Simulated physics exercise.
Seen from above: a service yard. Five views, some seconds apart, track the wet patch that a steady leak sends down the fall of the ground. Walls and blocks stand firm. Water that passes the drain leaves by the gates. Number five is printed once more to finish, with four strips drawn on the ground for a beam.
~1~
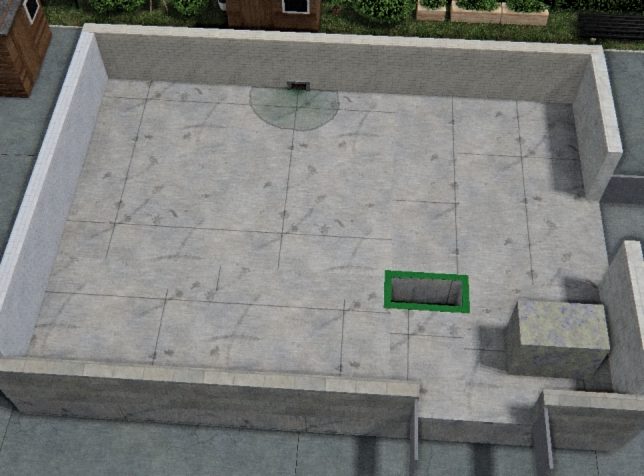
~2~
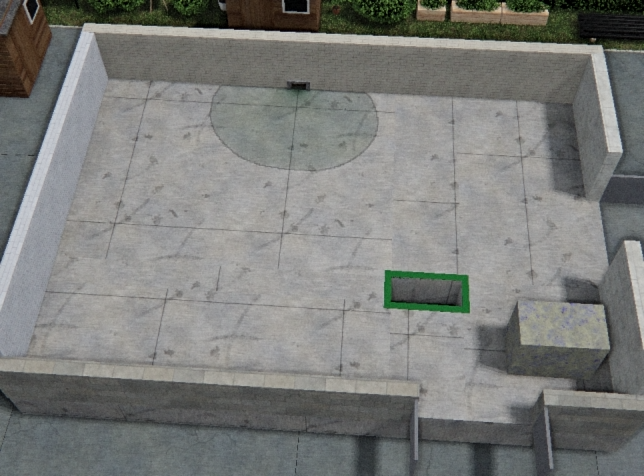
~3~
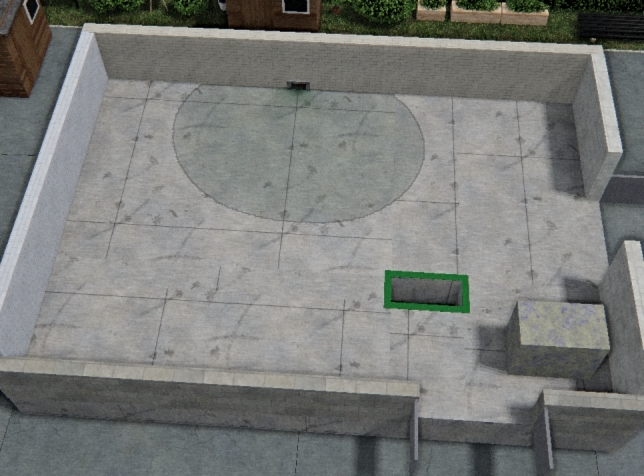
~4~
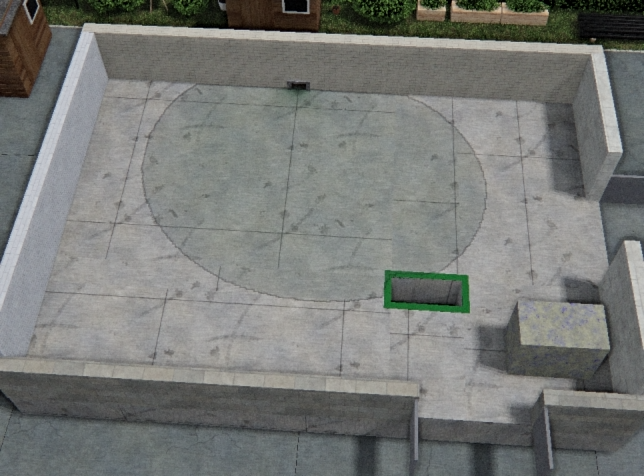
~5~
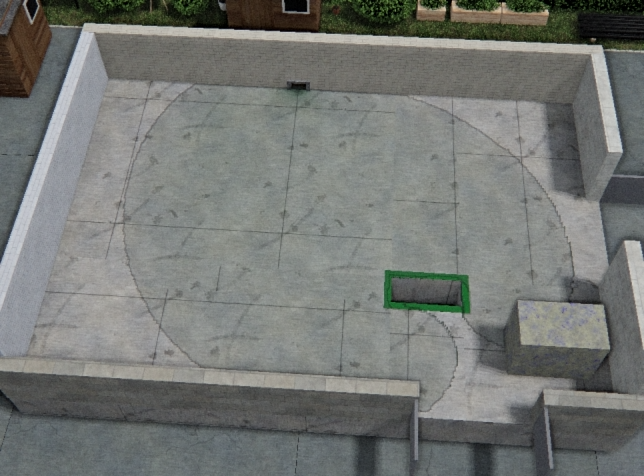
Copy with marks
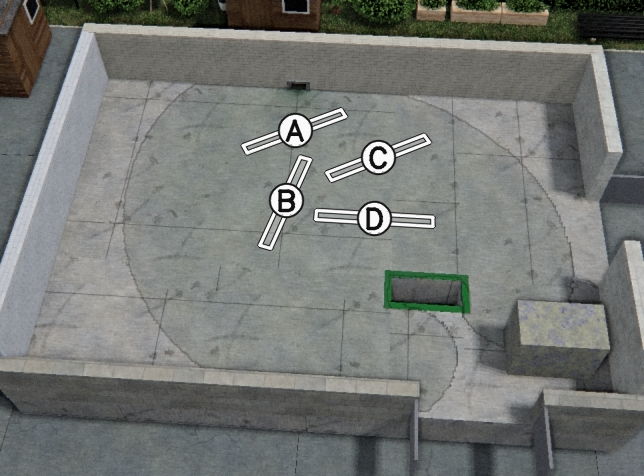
Water spread from a small outlet in the back wall across the walled yard in a widening round patch, reached the green-edged drain pit, then passed around it toward the front wall and block.
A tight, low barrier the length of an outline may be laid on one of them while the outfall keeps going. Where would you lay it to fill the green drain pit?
B beats the others.
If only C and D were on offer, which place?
The answer is C.
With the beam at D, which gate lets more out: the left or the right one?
The left one.
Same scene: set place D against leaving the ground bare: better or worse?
It is worse.
On the marked copy, A from (245, 149) to (343, 113); B from (265, 246) to (305, 158); C from (329, 176) to (426, 138); D from (316, 214) to (432, 221).
With A, about 14 % of the stream goes into the green drain pit, about 85 % out by the gates.
With B, about 23 % of the stream goes into the green drain pit, about 76 % out by the gates.
With C, about 16 % of the stream goes into the green drain pit, about 83 % out by the gates.
With D, about 12 % of the stream goes into the green drain pit, about 88 % out by the gates.
